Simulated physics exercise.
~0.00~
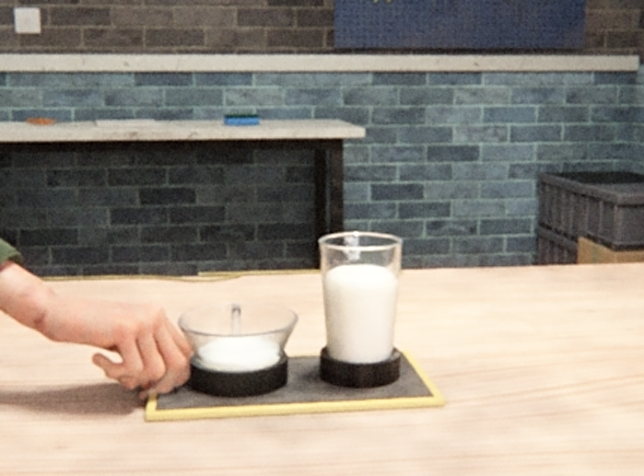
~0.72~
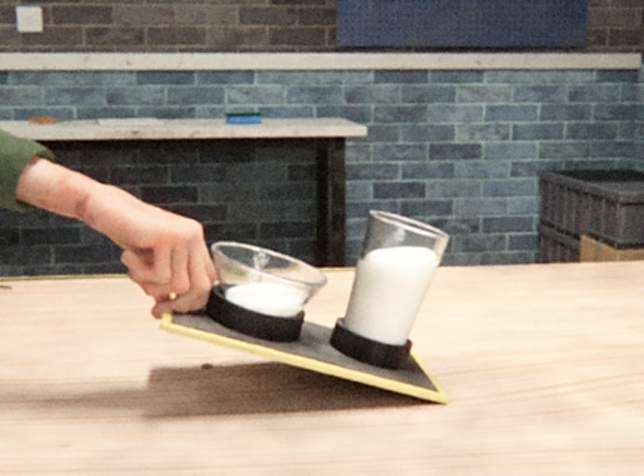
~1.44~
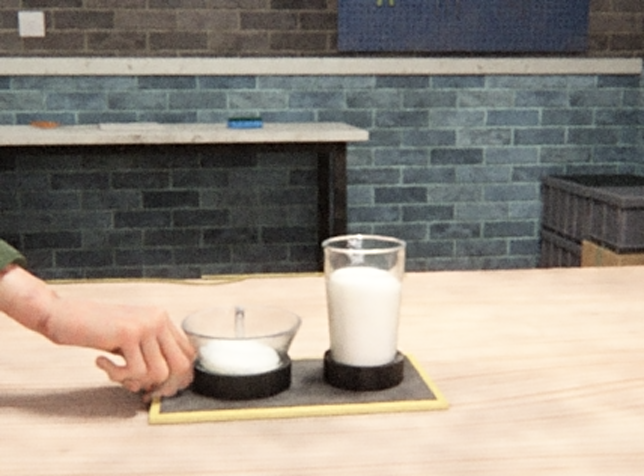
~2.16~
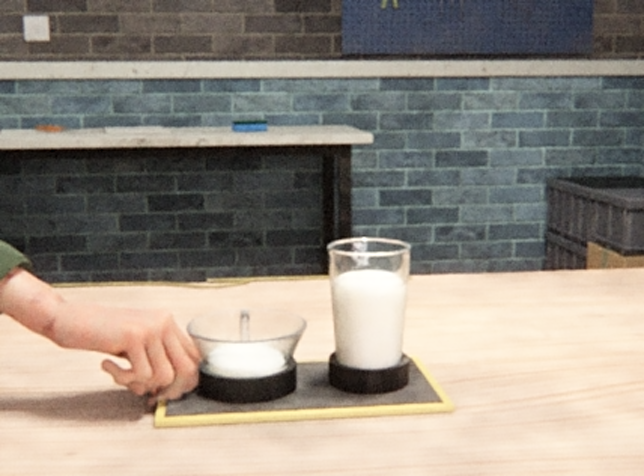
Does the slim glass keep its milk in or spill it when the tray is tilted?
The slim glass keeps its milk in, and it stands upright in its holder once the tray is flat again.
On a pale wooden table before a brick wall, a hand raises the left edge of a tray holding a wide glass cup and a slim glass of milk, then lowers it flat, with both vessels upright and the milk still inside.
